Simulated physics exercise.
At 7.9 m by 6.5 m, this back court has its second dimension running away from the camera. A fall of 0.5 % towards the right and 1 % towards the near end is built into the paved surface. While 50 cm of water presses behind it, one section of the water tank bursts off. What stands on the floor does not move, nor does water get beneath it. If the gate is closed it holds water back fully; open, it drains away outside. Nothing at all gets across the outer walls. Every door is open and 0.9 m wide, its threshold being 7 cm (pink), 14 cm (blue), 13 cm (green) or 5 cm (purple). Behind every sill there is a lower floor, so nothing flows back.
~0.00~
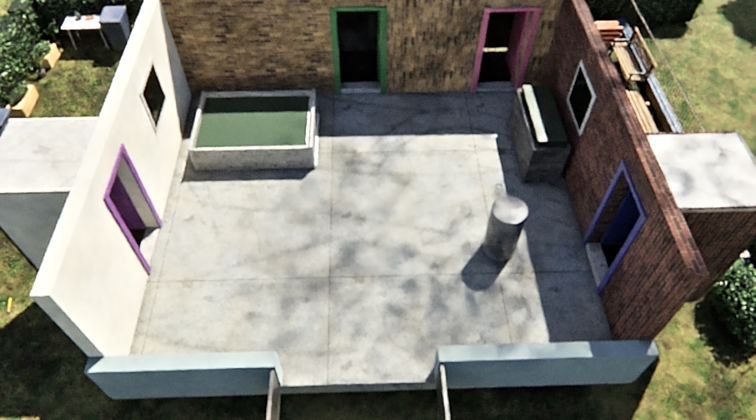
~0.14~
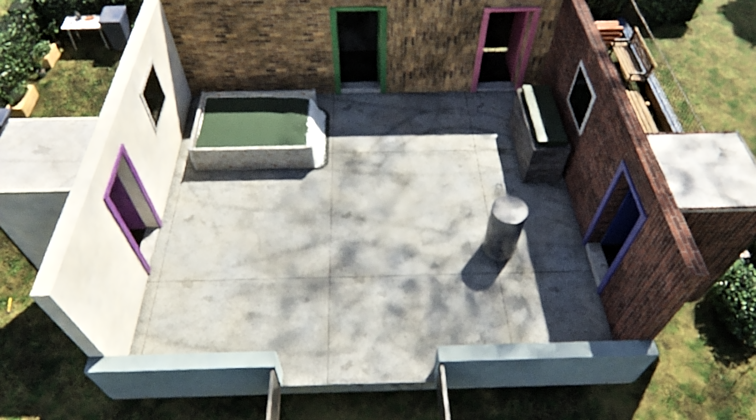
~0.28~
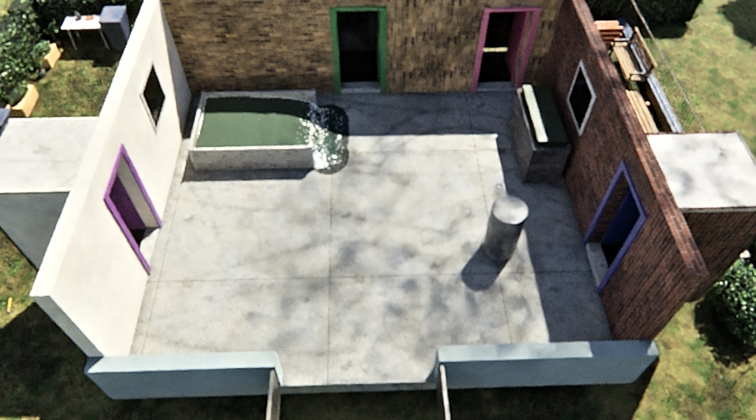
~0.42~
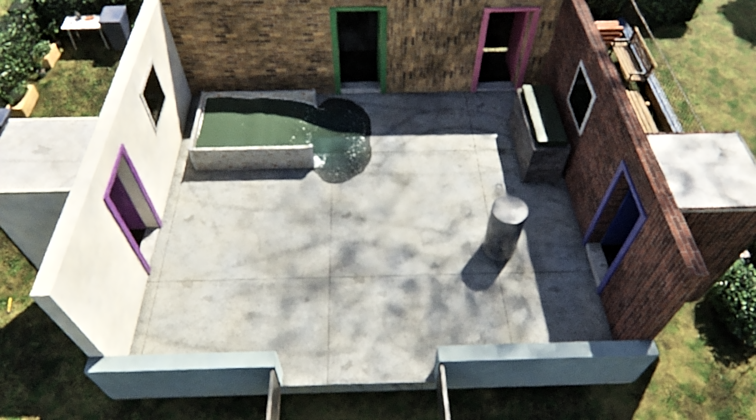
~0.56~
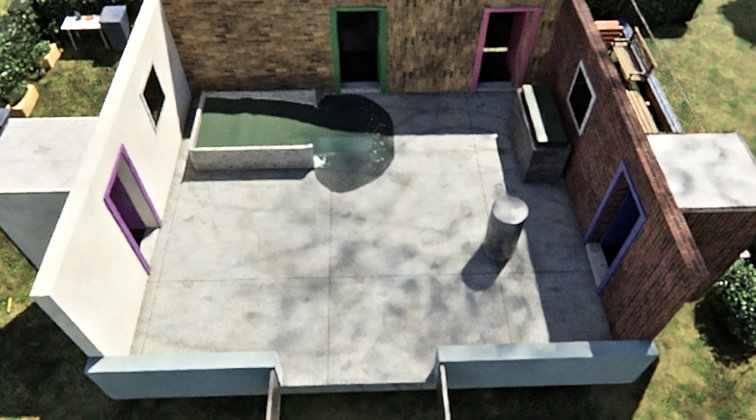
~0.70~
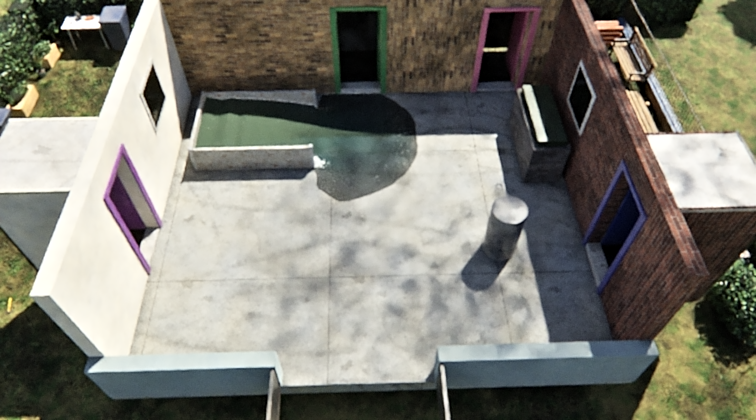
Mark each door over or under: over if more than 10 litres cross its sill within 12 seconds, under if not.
Marks: Pink door: Over; blue door: Under; green door: Under; purple door: Under.
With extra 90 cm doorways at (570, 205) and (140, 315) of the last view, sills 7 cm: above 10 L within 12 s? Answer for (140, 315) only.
Result for that door: Limit not passed.
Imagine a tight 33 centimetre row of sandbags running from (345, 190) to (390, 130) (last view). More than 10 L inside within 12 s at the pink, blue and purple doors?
Checking the limit, pink is too much, blue is fine, purple is fine.
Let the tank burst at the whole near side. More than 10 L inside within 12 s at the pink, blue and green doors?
Compared with the limit, pink is lower, blue is lower and green is lower.
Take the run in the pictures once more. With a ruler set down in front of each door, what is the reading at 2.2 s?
Centimetres: Pink 7 / blue 0 / green 11 / purple 0.
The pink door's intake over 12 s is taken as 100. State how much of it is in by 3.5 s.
Some 0 in a hundred.
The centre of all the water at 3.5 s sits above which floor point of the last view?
About (418, 149).
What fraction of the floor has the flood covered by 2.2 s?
Close to 35 in a hundred.
After 1.4 s water covers 25 % of the floor and is deepest (23 cm) near (317, 154); pink door not reached, blue door not reached, green door 10 cm at the sill, 0 L in, purple door not reached.
After 2.2 s water covers 35 % of the floor and is deepest (19 cm) near (515, 150); pink door 7 cm at the sill, 0 L in, blue door not reached, green door 11 cm at the sill, 0 L in, purple door not reached.
After 3.5 s water covers 40 % of the floor and is deepest (30 cm) near (537, 108); pink door 12 cm at the sill, 1 L in, blue door 13 cm at the sill, 0 L in, green door 7 cm at the sill, 0 L in, purple door not reached.
After 7.0 s water covers 55 % of the floor and is deepest (16 cm) near (611, 361); pink door 8 cm at the sill, 79 L in, blue door 8 cm at the sill, 1 L in, green door 2 cm at the sill, 0 L in, purple door not reached.
After 12.0 s water covers 75 % of the floor and is deepest (10 cm) near (611, 361); pink door 2 cm at the sill, 81 L in, blue door 7 cm at the sill, 1 L in, green door 2 cm at the sill, 0 L in, purple door not reached.
